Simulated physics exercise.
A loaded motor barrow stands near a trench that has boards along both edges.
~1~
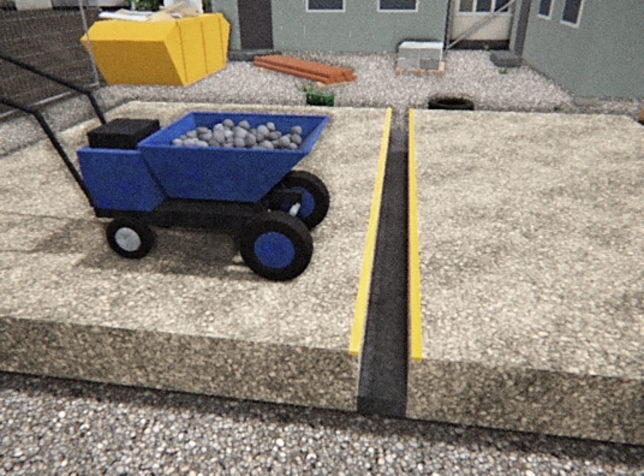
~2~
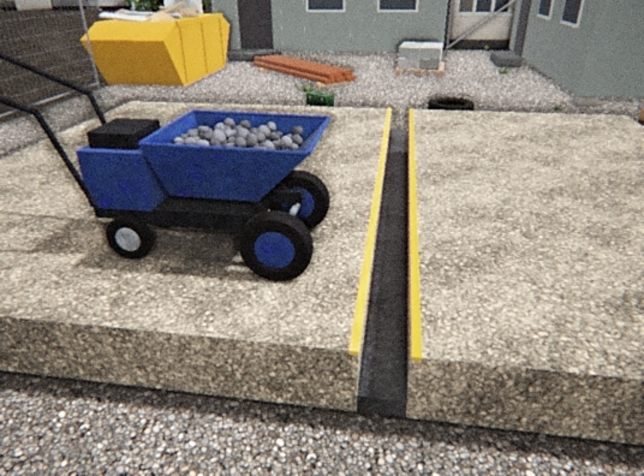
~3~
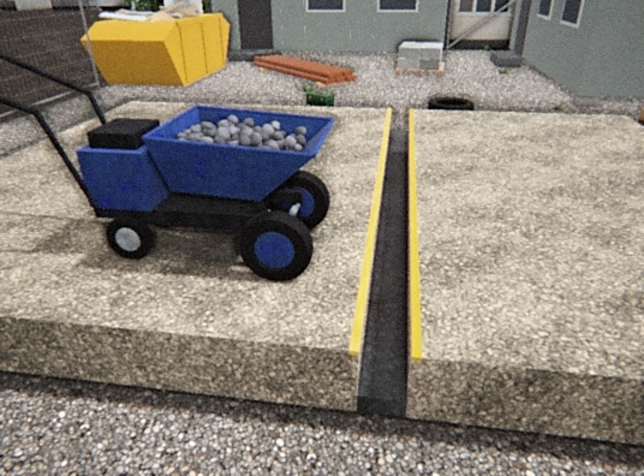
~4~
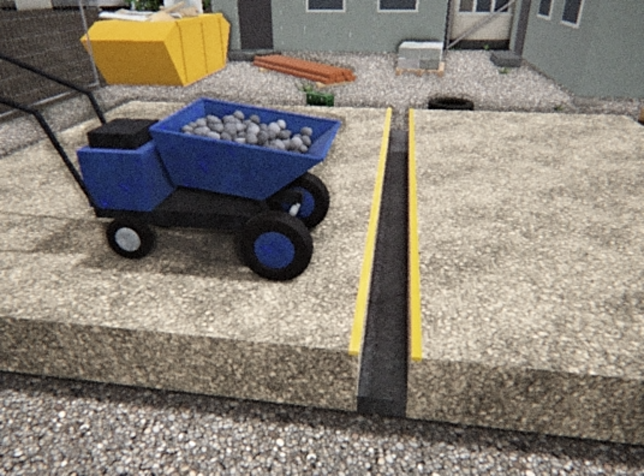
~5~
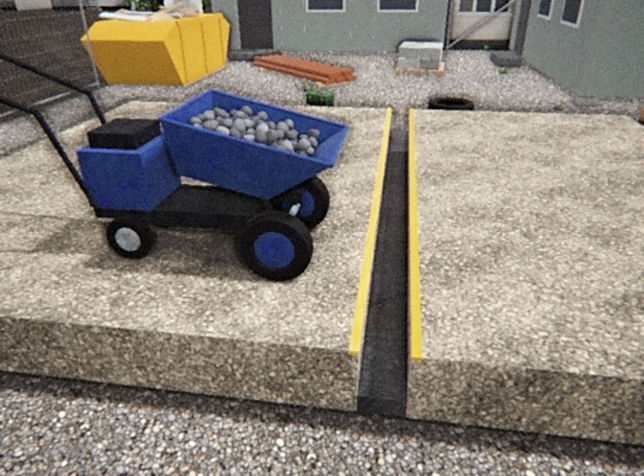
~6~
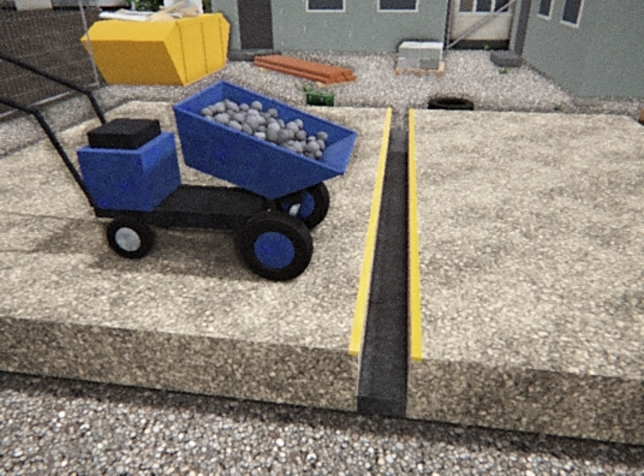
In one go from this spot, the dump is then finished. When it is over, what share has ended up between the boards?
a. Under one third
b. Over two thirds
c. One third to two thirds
Option c: One third to two thirds.
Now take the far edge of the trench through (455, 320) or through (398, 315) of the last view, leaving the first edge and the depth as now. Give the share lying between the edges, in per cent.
100 %, 20 %.
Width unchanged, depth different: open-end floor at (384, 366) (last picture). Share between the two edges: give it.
That would give roughly 30 percent.
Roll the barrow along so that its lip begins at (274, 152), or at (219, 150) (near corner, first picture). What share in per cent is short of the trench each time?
Position 1: Near 10 %; position 2: Near 40 %.
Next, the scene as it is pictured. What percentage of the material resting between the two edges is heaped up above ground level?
Something like 0 in a hundred.
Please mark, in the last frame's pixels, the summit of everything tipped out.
Top, approx.: (450, 253).
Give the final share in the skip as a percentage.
Close to 0 in a hundred.
Soon, skip tipped steeply; all in the skip.
A while on, skip tipped right over; about a third in the skip; about a quarter in or heaped over the trench; about a third beyond it; a stray few falling.
Towards the end, skip tipped right over; about half in or heaped over the trench; about half beyond it.
Finally, skip tipped right over; about half in or heaped over the trench; about half beyond it.
